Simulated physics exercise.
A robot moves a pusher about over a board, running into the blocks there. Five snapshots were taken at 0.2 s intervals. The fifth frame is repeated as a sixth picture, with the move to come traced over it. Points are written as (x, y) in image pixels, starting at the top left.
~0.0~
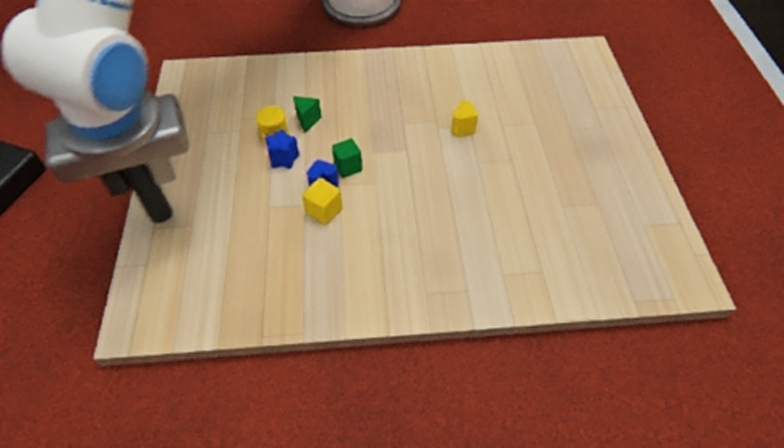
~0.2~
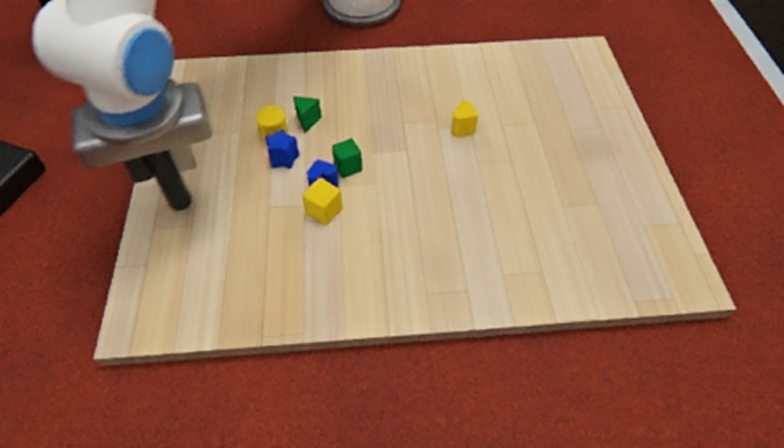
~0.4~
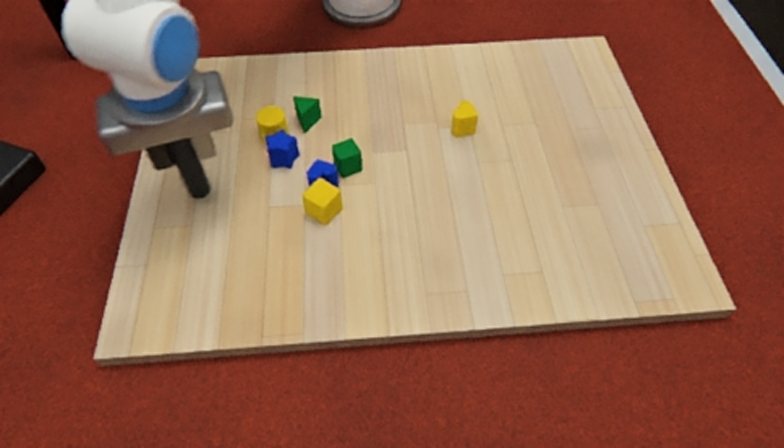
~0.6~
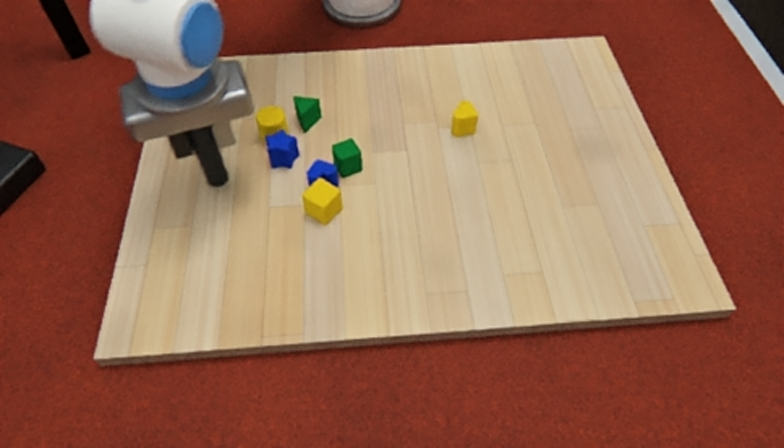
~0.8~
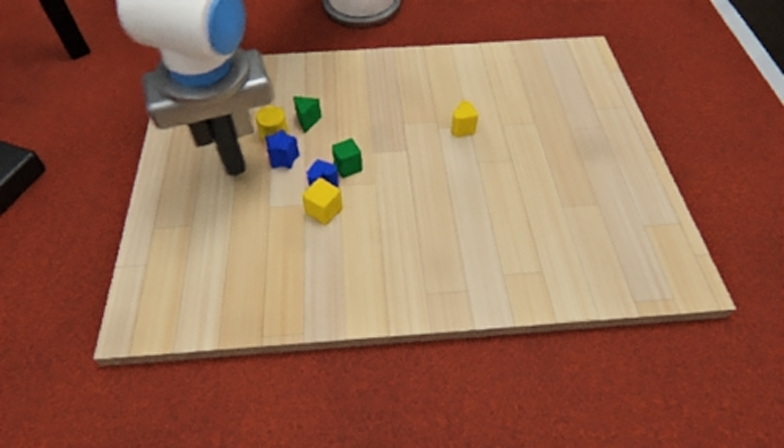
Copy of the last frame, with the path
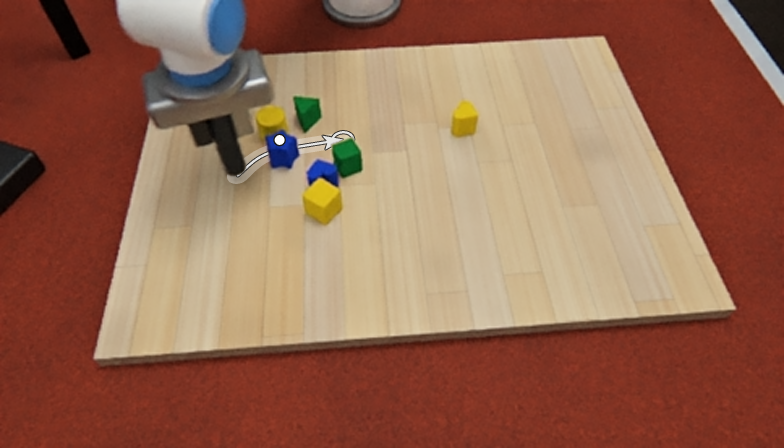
A white and blue robot arm with a dark pusher starts at the left edge of a pale wooden board on a red floor, seen from above at an angle. Yellow, blue and green blocks cluster left of centre, with one yellow block apart to the right. The pusher glides steadily right and slightly up towards the cluster, while the blocks and camera stay still.
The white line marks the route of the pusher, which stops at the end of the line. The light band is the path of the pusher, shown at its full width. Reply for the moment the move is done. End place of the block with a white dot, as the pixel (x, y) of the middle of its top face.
It sits at (313, 141).
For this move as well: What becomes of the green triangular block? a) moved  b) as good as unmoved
Letter b.
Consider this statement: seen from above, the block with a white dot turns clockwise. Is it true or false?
The statement is correct.
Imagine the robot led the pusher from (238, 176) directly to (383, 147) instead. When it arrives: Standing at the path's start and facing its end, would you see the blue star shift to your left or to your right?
Facing the way the path runs, start to end, you'll find the blue star has shifted left.
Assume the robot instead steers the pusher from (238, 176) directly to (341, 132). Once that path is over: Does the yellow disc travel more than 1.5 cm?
That would be a no.
Path on the board, from (238, 176) through (267, 154) and (305, 146) to (343, 140); the dot is on the blue star.
The first path, step by step. One third of the way, pusher at (266, 146); blue star at (285, 139), turned 25° clockwise.
Two thirds of the way, pusher at (304, 138); yellow disc at (273, 113); blue star at (309, 141), turned 80° clockwise.
At the end, pusher at (342, 132); yellow disc at (273, 113); blue star at (313, 141), turned 105° clockwise; green triangular block in place.
